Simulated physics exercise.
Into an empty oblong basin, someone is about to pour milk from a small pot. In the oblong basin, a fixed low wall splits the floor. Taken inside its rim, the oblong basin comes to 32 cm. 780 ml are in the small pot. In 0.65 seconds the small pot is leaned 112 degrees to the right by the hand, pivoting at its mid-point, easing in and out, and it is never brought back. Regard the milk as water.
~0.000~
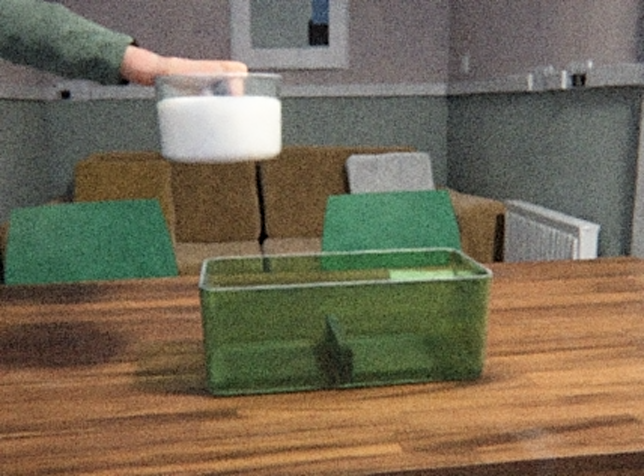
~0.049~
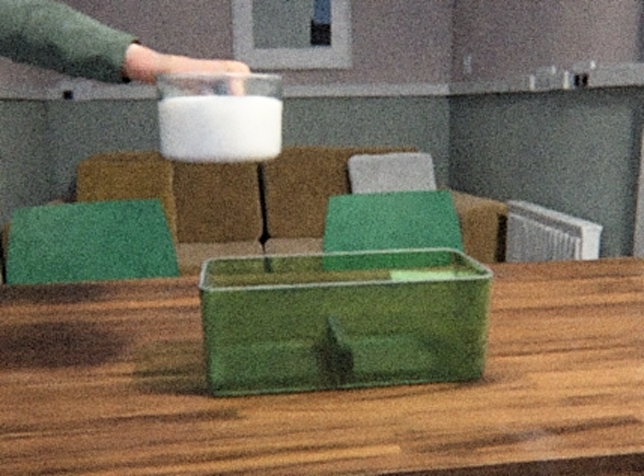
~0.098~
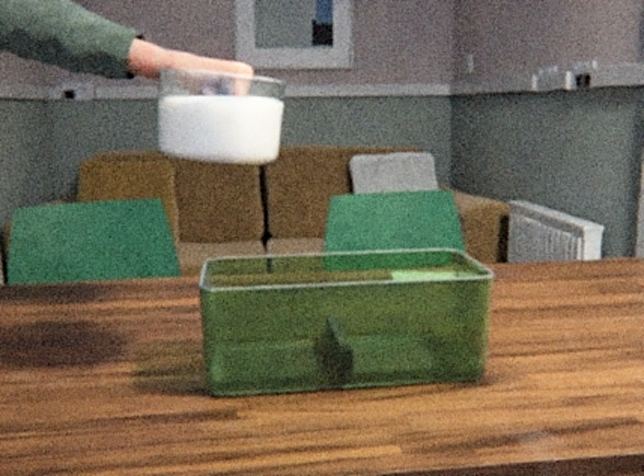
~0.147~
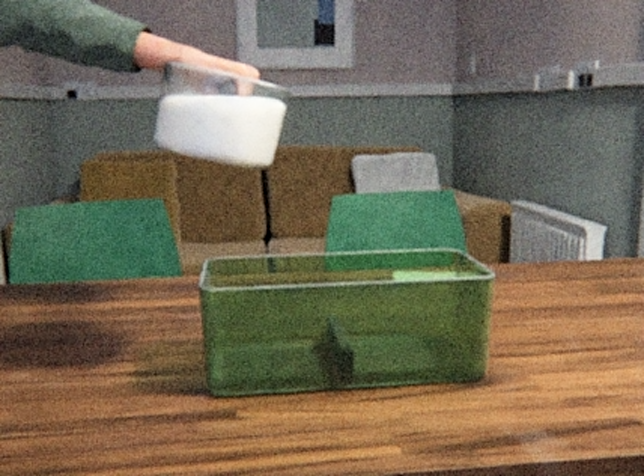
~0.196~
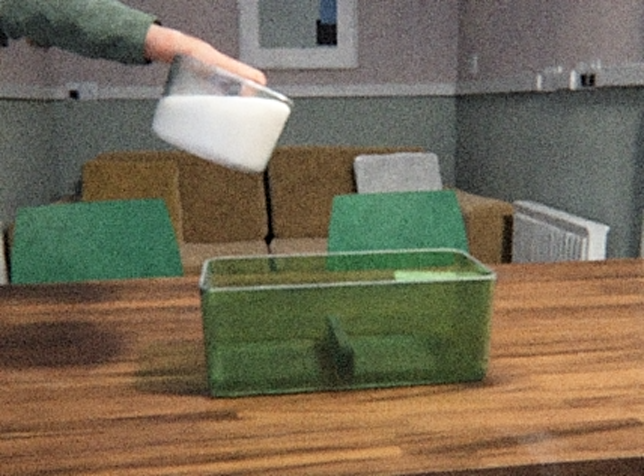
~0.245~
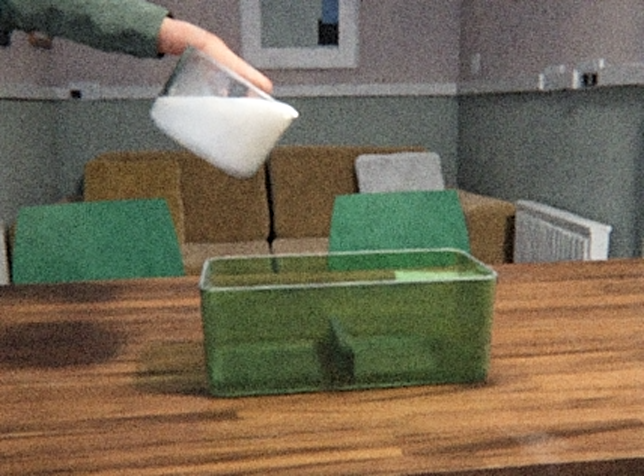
A hand held a small clear pot of milk above an empty green oblong basin on a wooden table, then steadily tilted it to the right until the milk reached its rim.
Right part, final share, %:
50 %.
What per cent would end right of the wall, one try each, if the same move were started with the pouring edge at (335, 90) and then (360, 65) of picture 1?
I'd expect close to 85 per cent and then close to 80 per cent.
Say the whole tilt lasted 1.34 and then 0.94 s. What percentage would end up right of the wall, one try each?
Respectively 65 and 60 %.
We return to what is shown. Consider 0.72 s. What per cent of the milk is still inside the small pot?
Near 6 in a hundred.
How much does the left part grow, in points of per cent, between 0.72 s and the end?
16 %.
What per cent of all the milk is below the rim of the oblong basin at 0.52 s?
Estimate - around 16 in a hundred parts.
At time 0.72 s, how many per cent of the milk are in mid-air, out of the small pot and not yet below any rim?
In-air share: About 10 %.
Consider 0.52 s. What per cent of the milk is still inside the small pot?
Near 34 in a hundred.
Then, 0.52 s in, the tilt is 101° and 35 per cent is still to pour, 2 is left of the wall and 14 right of it.
Then, 0.72 s in, the tilt is 112° and 6 per cent is still to pour, 31 is left of the wall and 53 right of it.
Then, 0.92 s in, the tilt is 112° and 0 per cent is still to pour, 46 is left of the wall and 50 right of it.
Then, 1.15 s in, the tilt is 112° and 0 per cent is still to pour, 48 is left of the wall and 50 right of it.
Finally, 48 per cent lies left of the wall, 50 right of it and 2 outside.
